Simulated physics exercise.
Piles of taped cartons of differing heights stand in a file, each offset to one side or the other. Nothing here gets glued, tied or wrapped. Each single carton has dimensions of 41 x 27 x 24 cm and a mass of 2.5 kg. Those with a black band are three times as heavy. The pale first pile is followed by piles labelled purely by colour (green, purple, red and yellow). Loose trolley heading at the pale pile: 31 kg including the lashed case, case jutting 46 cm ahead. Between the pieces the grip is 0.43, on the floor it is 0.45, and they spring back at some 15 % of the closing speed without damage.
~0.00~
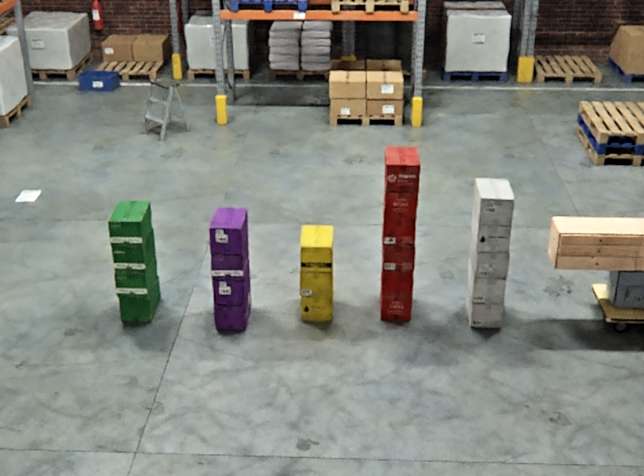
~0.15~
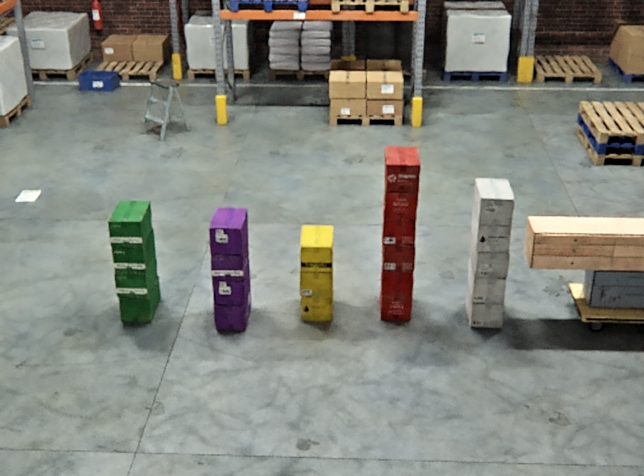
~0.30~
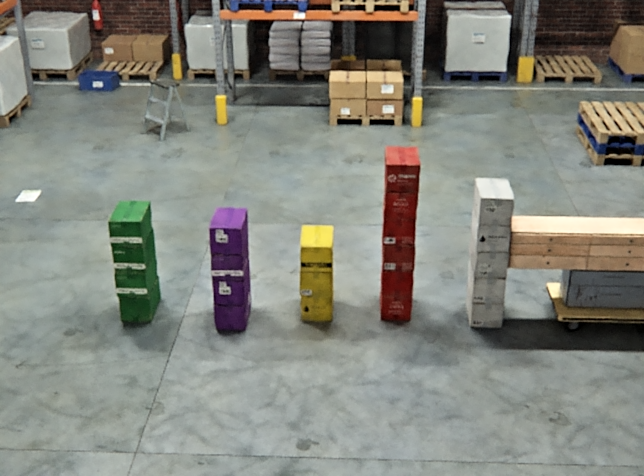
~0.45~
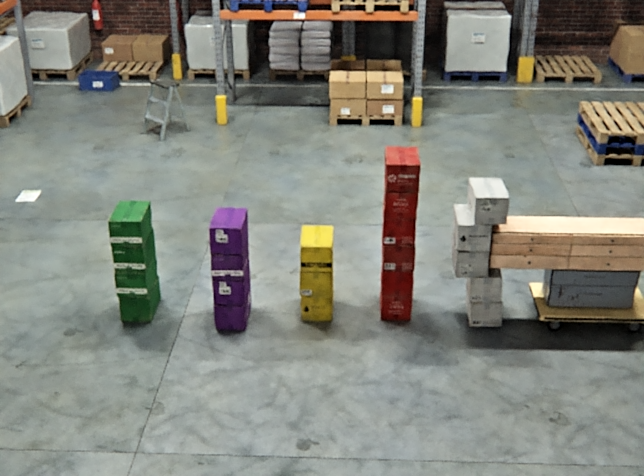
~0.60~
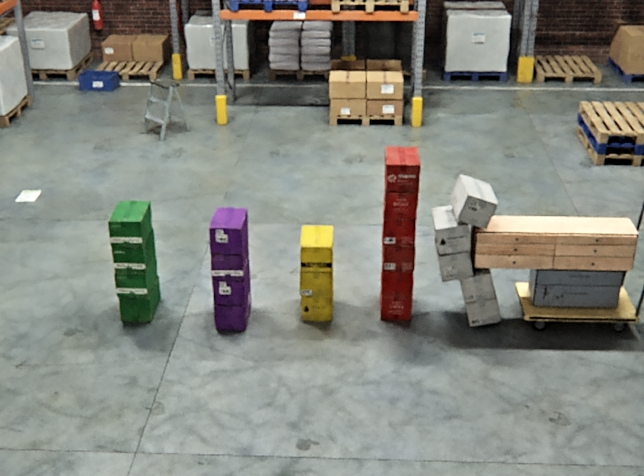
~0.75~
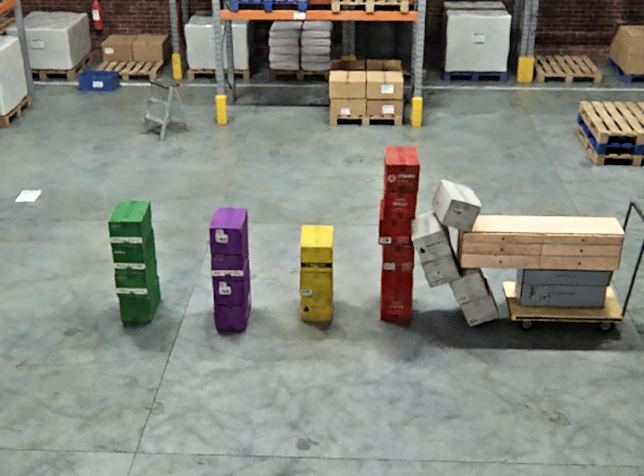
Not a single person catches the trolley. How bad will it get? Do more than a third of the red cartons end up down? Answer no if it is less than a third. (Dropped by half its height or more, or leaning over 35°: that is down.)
Yes.
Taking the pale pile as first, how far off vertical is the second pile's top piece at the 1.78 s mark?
It leans around 70°.
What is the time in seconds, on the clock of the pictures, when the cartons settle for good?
4.0 s, give or take.
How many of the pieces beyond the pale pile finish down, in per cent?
I'd put it at roughly 55 per cent of them.
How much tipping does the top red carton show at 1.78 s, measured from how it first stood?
Some 70°.
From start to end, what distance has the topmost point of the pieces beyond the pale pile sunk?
50 cm.
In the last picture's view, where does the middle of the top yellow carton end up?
Roughly at (248, 266).
Around 1.24 s, 4 of the pale pile down; none of the 6 red cartons down (0 of 17 in all colours); top red carton tipped 14°.
Around 1.78 s, 5 of the pale pile down; 2 of the 6 red cartons down (2 of 17 in all colours); top red carton tipped 65°, 42 cm lower; top yellow carton tipped 7°.
Around 2.64 s, 5 of the pale pile down; 5 of the 6 red cartons down (8 of 17 in all colours); top red carton on its side; top purple carton on its side.
Finally (4.0 s), 5 of the pale pile down; 5 of the 6 red cartons down (9 of 17 in all colours); top red carton on its side; top purple carton on its side. That is 83 per cent. Seen by the last camera, middles, top red carton near (184, 252), top purple carton near (178, 291).
